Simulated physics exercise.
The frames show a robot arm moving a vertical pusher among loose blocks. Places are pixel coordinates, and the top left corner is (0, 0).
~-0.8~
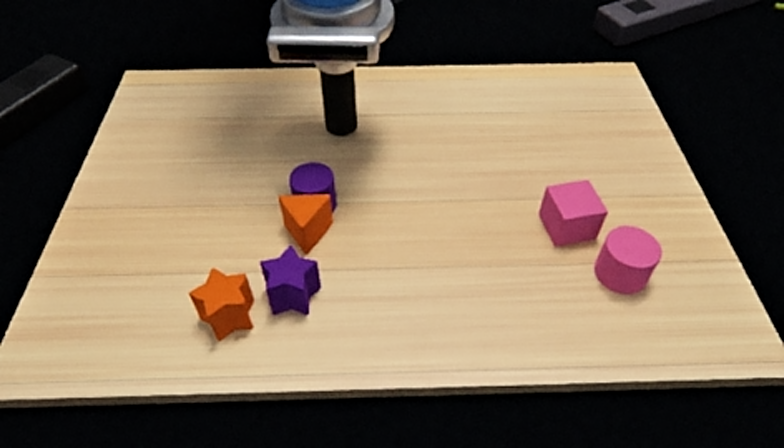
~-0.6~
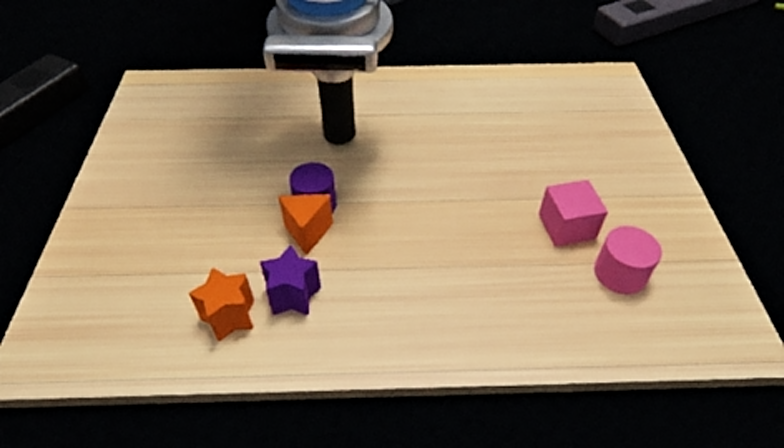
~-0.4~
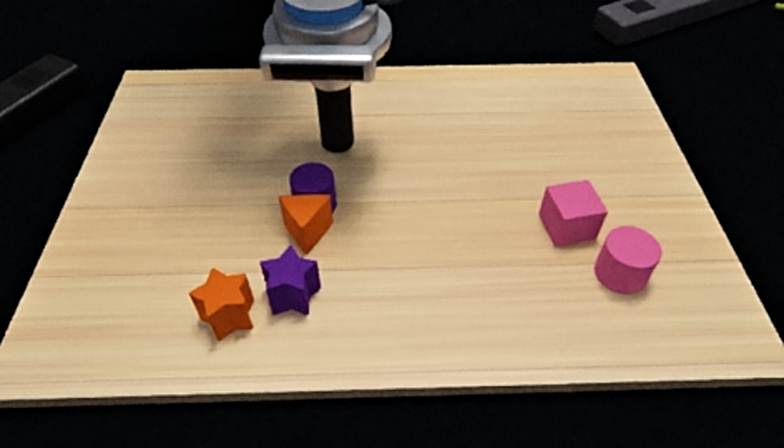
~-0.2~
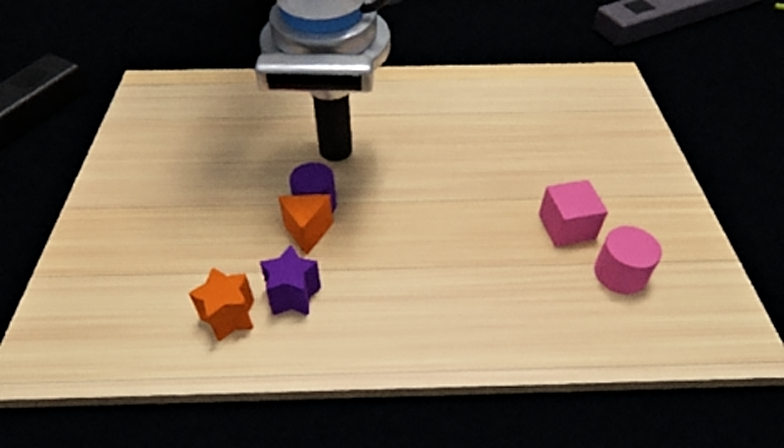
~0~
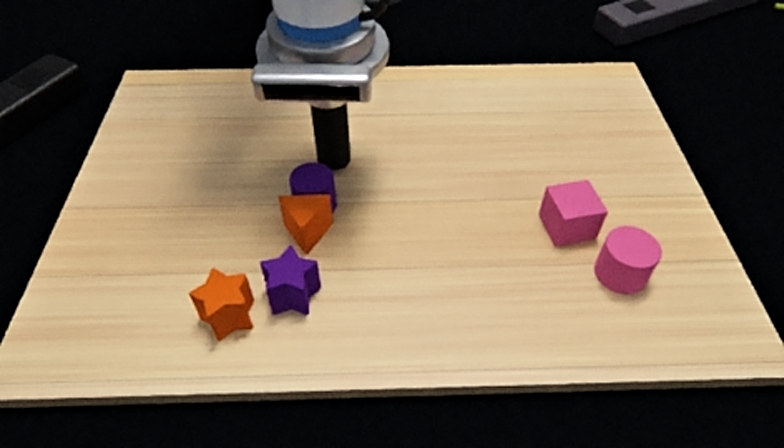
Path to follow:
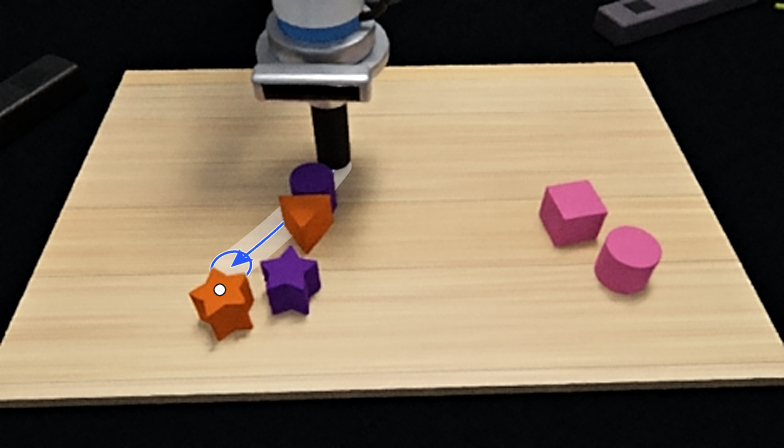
A pale wooden board lies on a dark surface, seen from above at an angle by a still camera. An orange star, a purple star, an orange triangular piece and a purple circular block sit left of centre, with a pink cube and a pink cylinder at right. A robot arm at the top slides its black vertical pusher a short way toward the viewer and slightly left, while the blocks stay still.
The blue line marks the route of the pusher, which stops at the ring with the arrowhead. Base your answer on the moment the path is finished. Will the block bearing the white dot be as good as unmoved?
Yes, it checks out.
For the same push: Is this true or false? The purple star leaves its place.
That claim is true.
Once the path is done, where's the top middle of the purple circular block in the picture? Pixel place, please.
The middle of the upper face of the purple circular block will lie at about (281, 239) in the picture.
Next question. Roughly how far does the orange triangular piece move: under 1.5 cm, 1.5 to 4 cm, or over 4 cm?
It ends over 4 cm away.
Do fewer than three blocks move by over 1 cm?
No, that is not how it ends up.
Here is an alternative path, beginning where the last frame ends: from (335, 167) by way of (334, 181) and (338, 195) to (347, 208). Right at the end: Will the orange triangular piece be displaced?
Short answer: Yes.
The line goes from (335, 167) by way of (292, 215) to (231, 267); the dot is on the orange star.
What follows on the original path. One third of the way, pusher (306, 192); orange triangular piece (300, 231); purple circular block (299, 202).
Two thirds of the way, pusher (271, 225); purple star (282, 282); orange triangular piece (315, 256), turned 25° anticlockwise; purple circular block (284, 233).
At the end, pusher (229, 260); orange star unmoved; purple star (282, 283); orange triangular piece (319, 259), turned 30° anticlockwise; purple circular block (281, 239).
